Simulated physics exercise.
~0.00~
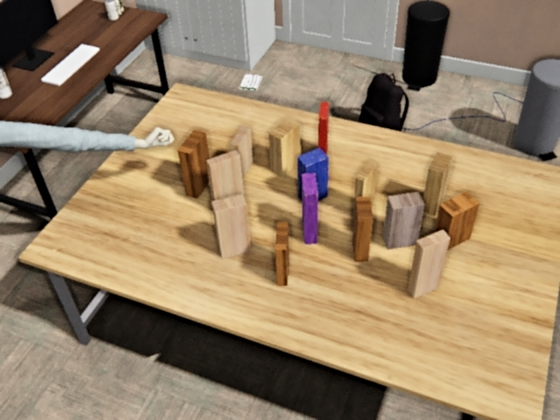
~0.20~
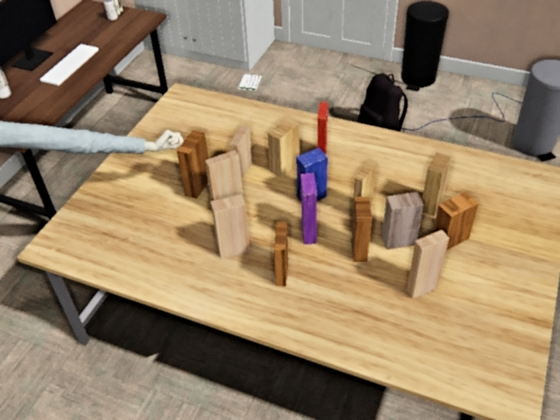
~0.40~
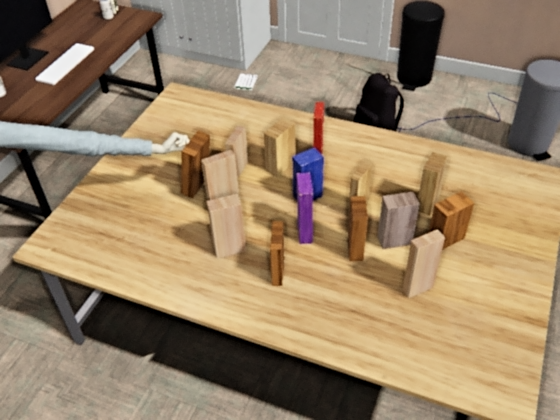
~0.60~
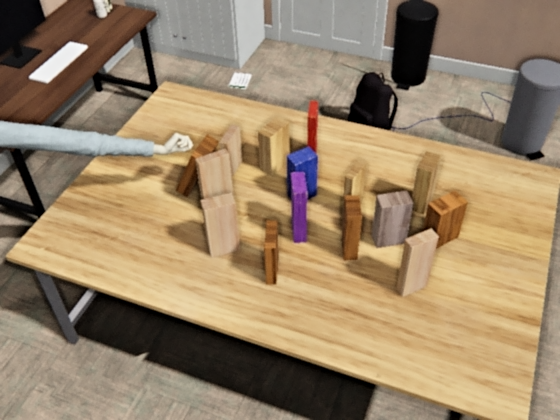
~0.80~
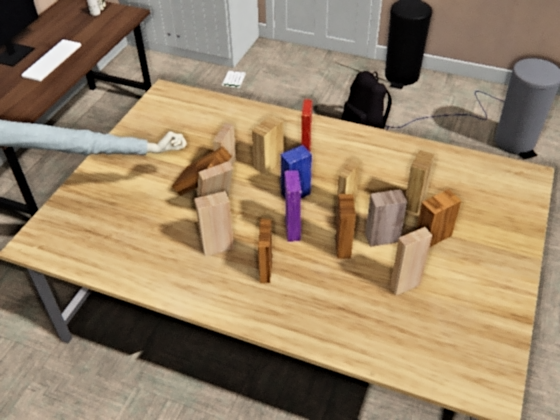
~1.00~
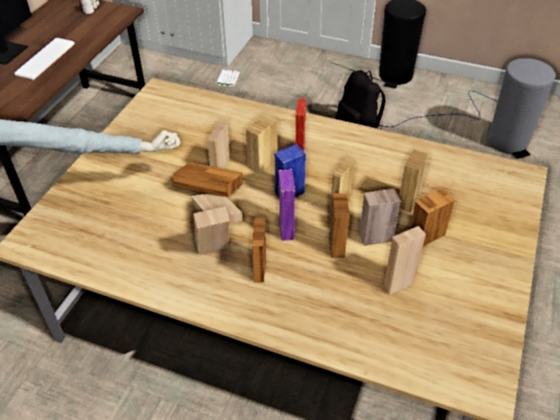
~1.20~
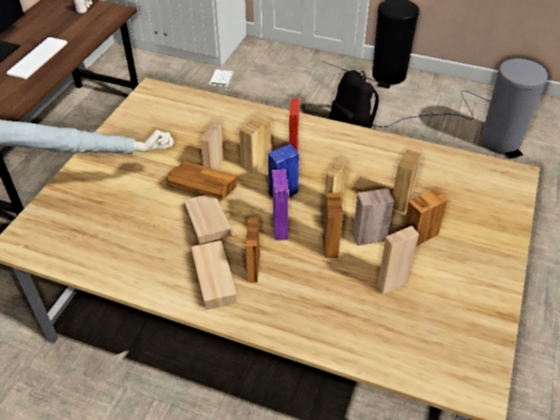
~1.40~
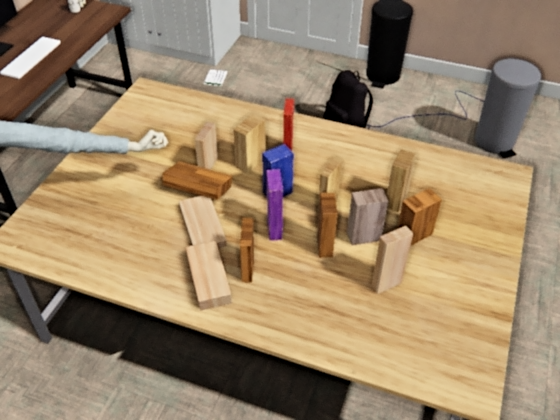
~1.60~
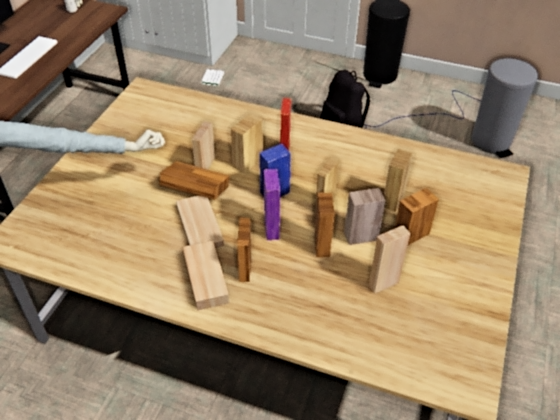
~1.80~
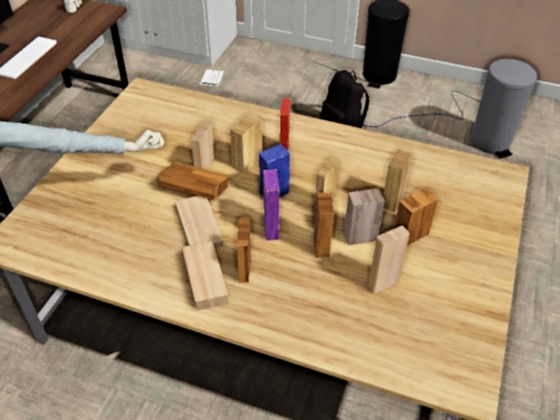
On a wooden table crowded with upright wooden blocks, a hand nudged a brown block at the left, which toppled and knocked over two pale ones in turn, while the purple, red and blue blocks and all the others stayed standing.
